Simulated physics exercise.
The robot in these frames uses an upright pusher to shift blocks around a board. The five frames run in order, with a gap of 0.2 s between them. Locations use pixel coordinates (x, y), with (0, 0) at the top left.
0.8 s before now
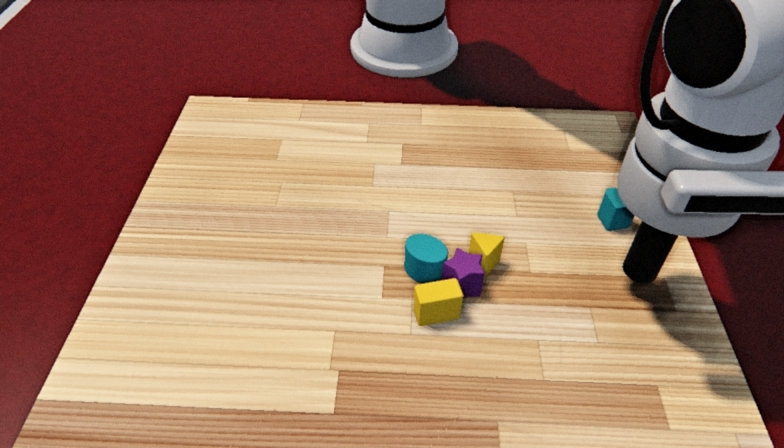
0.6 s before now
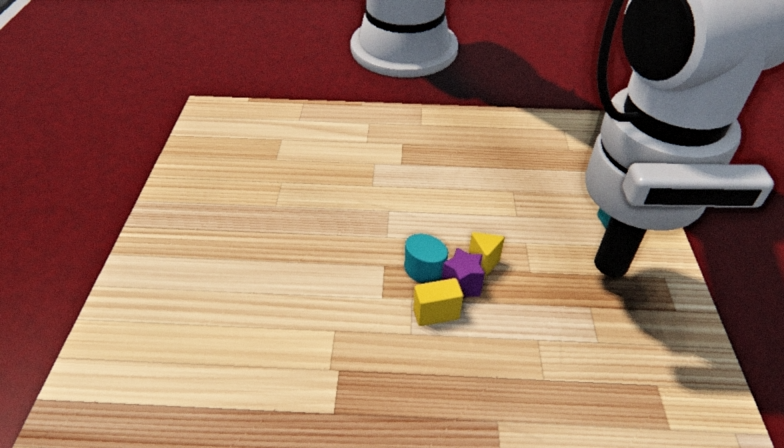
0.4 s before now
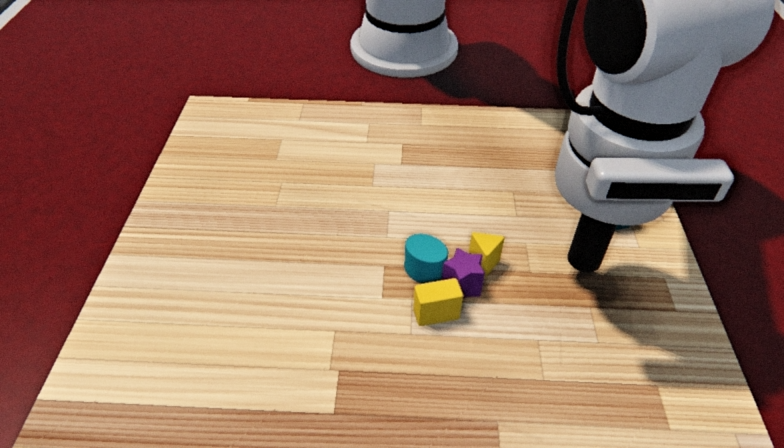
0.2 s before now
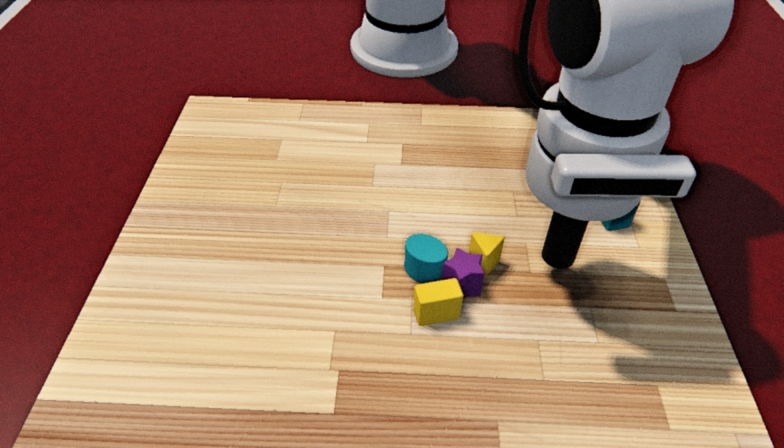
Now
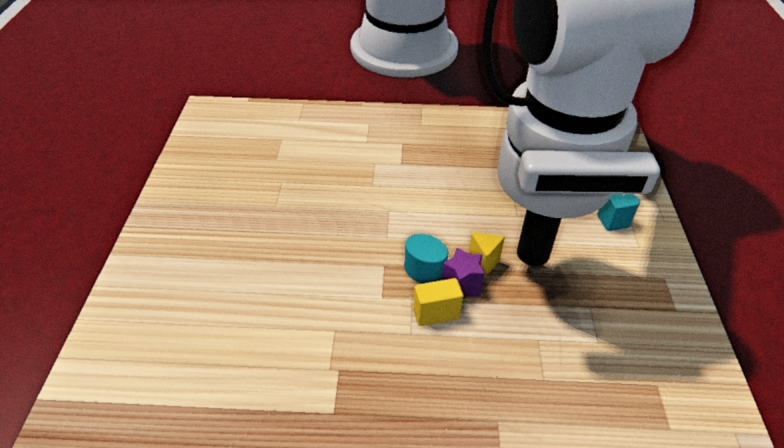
We see a robot arm with a black upright pusher glide left across a wooden board toward a cluster of turquoise, purple and yellow blocks, which stay still while another turquoise block near the right edge is hidden, then revealed.
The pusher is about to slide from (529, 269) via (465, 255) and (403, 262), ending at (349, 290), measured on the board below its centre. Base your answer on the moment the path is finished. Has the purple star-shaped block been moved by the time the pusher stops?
No, it doesn't check out.
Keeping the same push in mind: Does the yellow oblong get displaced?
In short: No.
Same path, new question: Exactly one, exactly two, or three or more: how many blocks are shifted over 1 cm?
There will be two blocks that move more than 1 cm.
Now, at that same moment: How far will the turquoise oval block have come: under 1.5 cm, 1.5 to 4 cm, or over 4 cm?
The answer is over 4 cm.
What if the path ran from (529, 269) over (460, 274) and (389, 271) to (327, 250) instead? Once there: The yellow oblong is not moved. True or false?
The claim does not hold.
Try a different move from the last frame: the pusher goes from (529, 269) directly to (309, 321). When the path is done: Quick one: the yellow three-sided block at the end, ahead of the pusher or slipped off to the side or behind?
It is no longer ahead.
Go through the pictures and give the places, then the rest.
In the first frame, lower end of the pusher (639, 271), tops of blocks, turquoise oval block (427, 247), yellow oblong (439, 290), purple star-shaped block (466, 263), yellow three-sided block (488, 241).
In the second frame, pusher (611, 265), blocks as before.
In the third frame, pusher (584, 260), blocks as before.
In the fourth frame, pusher (558, 257), blocks as before.
In the fifth frame, pusher (533, 254), turquoise oval block (427, 247), yellow oblong (439, 290), purple star-shaped block (466, 263), yellow three-sided block (488, 241).
The first path, step by step. One third of the way, pusher (467, 240); turquoise oval block (411, 251), turned 15° clockwise; yellow three-sided block (444, 241), turned 85° anticlockwise.
Two thirds of the way, pusher (403, 247); turquoise oval block (385, 264), turned 60° clockwise; yellow three-sided block (420, 259).
At the end, pusher (348, 275); turquoise oval block (355, 296), turned 15° anticlockwise; yellow oblong not moved; purple star-shaped block not moved; yellow three-sided block (419, 260), turned 135° anticlockwise.
